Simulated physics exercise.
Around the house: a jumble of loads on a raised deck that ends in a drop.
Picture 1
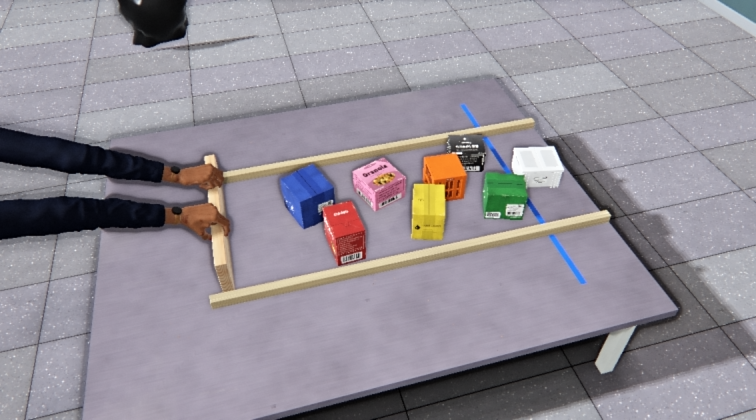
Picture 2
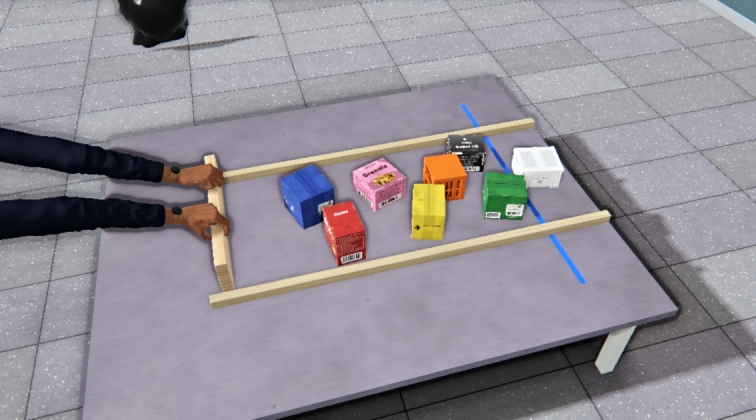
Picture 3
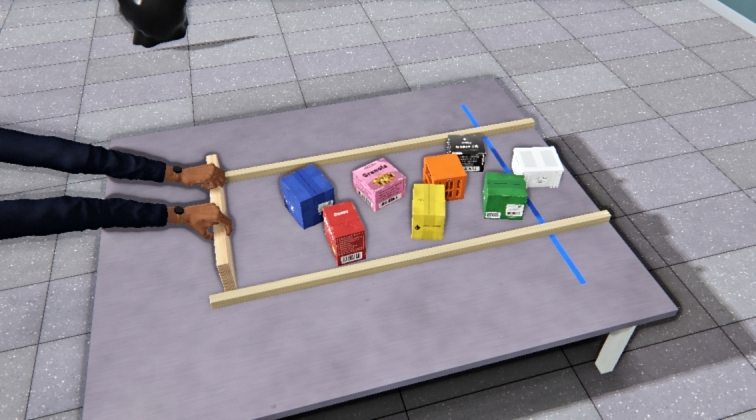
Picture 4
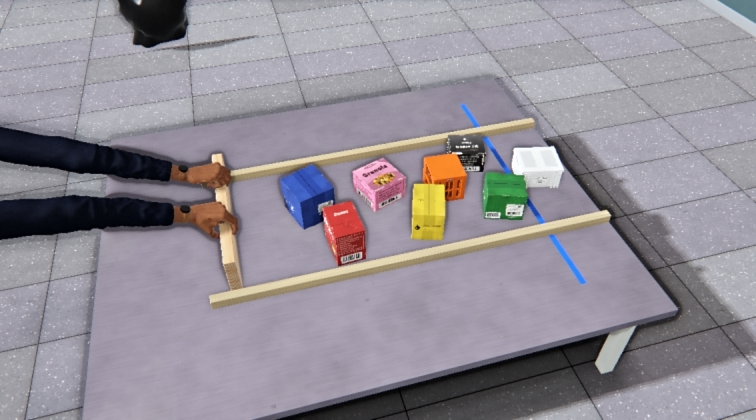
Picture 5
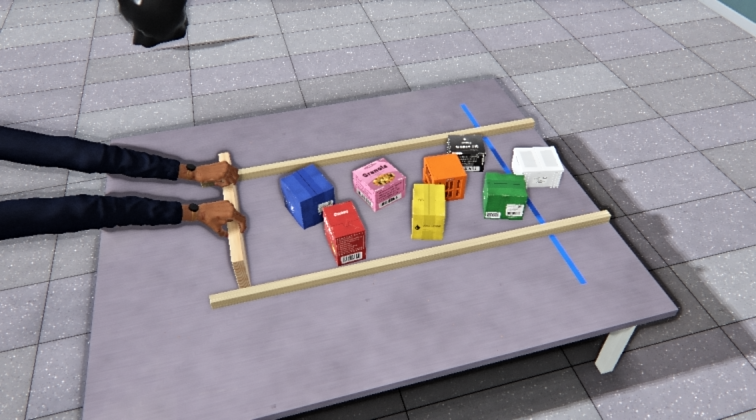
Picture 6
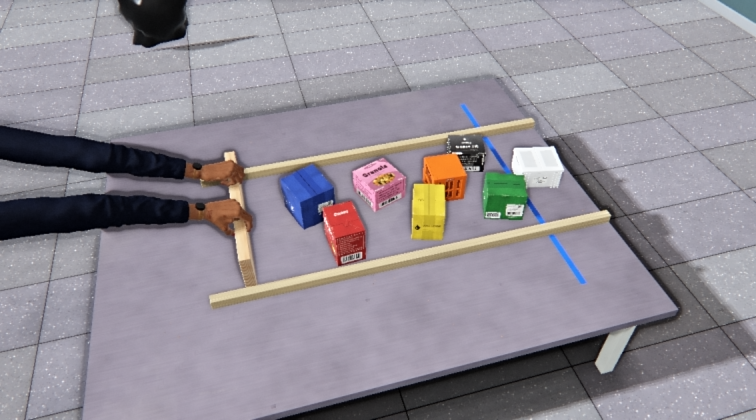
Two hands slide a wooden plank slightly right toward colorful boxes on a table.
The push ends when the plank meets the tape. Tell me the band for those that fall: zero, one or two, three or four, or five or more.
As it turns out, the number that fall off is three or four.
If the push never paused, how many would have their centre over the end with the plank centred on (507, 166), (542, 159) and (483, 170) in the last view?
In that order 3, 5 and 1.
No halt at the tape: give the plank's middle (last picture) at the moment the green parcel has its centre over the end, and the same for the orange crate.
About (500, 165), and (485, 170) for the other.
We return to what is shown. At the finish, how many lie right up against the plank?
That makes 3.
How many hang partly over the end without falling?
It comes to 1.
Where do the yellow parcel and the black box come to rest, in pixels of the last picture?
The yellow parcel at (569, 182), the black box at (510, 137).
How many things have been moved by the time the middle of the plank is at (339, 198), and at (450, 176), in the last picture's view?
By then 3, and 8.
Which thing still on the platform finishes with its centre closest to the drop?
The pink box.
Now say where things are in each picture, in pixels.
White tote (536, 168); green parcel (504, 196); black box (466, 153); plank (219, 221); tape (513, 179), in the first picture.
Green parcel (504, 196); yellow parcel (428, 212), in the second picture.
Black box (466, 153); red box (345, 233), in the third picture.
White tote (536, 168); pink box (379, 184), in the fourth picture.
Green parcel (504, 196); orange crate (444, 178), in the fifth picture.
White tote (536, 168); green parcel (504, 196); black box (466, 153); plank (240, 217); tape (513, 179), in the sixth picture.
Soon after, none off yet; white tote at rest near (536, 168); green parcel at rest near (504, 196); black box at rest near (466, 153).
In the end, the number that fall off is three or four; gone, orange crate, green parcel and white tote.
